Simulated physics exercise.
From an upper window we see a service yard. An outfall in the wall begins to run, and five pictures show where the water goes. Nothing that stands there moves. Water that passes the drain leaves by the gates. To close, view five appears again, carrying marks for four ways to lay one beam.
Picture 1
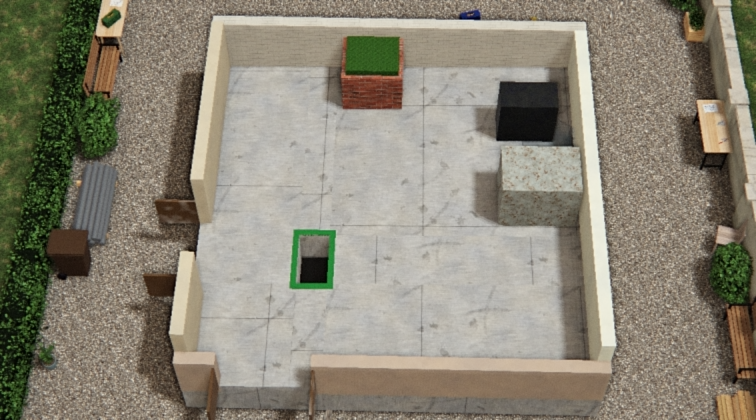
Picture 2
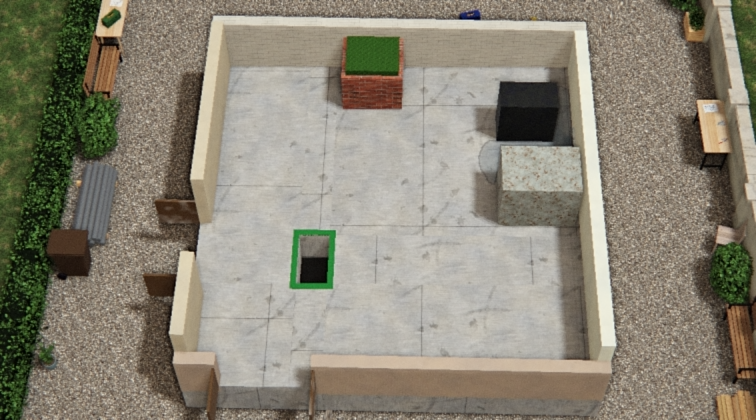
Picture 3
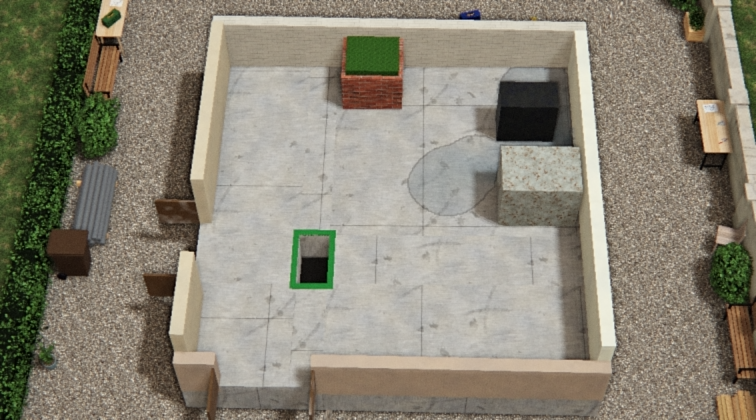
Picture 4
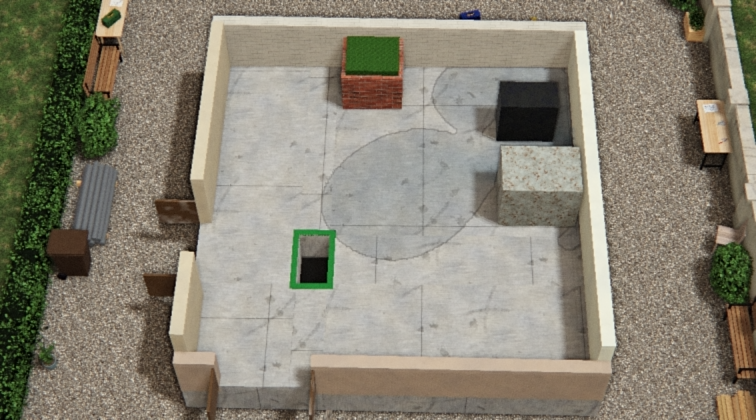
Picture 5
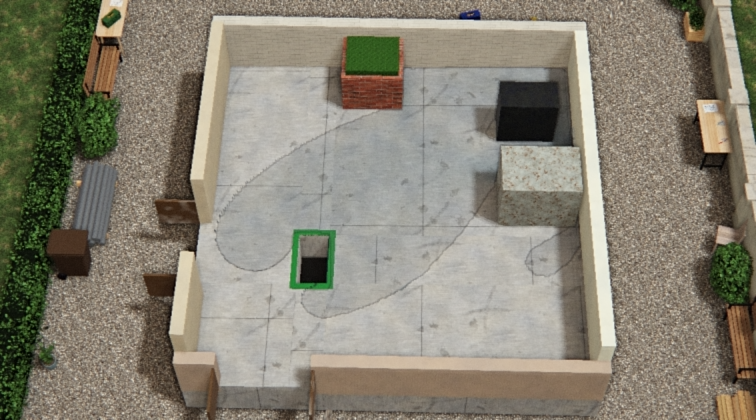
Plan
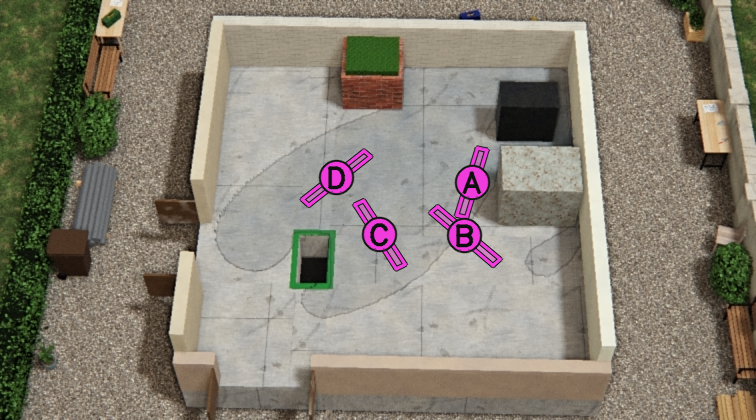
Water spreads left from between two blocks across the paved yard and reaches the green-edged gully.
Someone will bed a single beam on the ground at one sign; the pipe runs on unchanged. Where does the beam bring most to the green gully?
D is best.
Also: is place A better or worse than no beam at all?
It is worse.
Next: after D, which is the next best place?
It is B.
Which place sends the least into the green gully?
It is C.
In magenta, A from (461, 216) to (482, 149); B from (434, 209) to (496, 262); C from (359, 202) to (400, 266); D from (305, 202) to (367, 153).
Choosing A, about 12 % of the stream goes into the green gully, about 88 % out by the gates.
Choosing B, about 33 % of the stream goes into the green gully, about 66 % out by the gates.
Choosing C, about 5 % of the stream goes into the green gully, about 93 % out by the gates.
Choosing D, about 49 % of the stream goes into the green gully, about 50 % out by the gates.
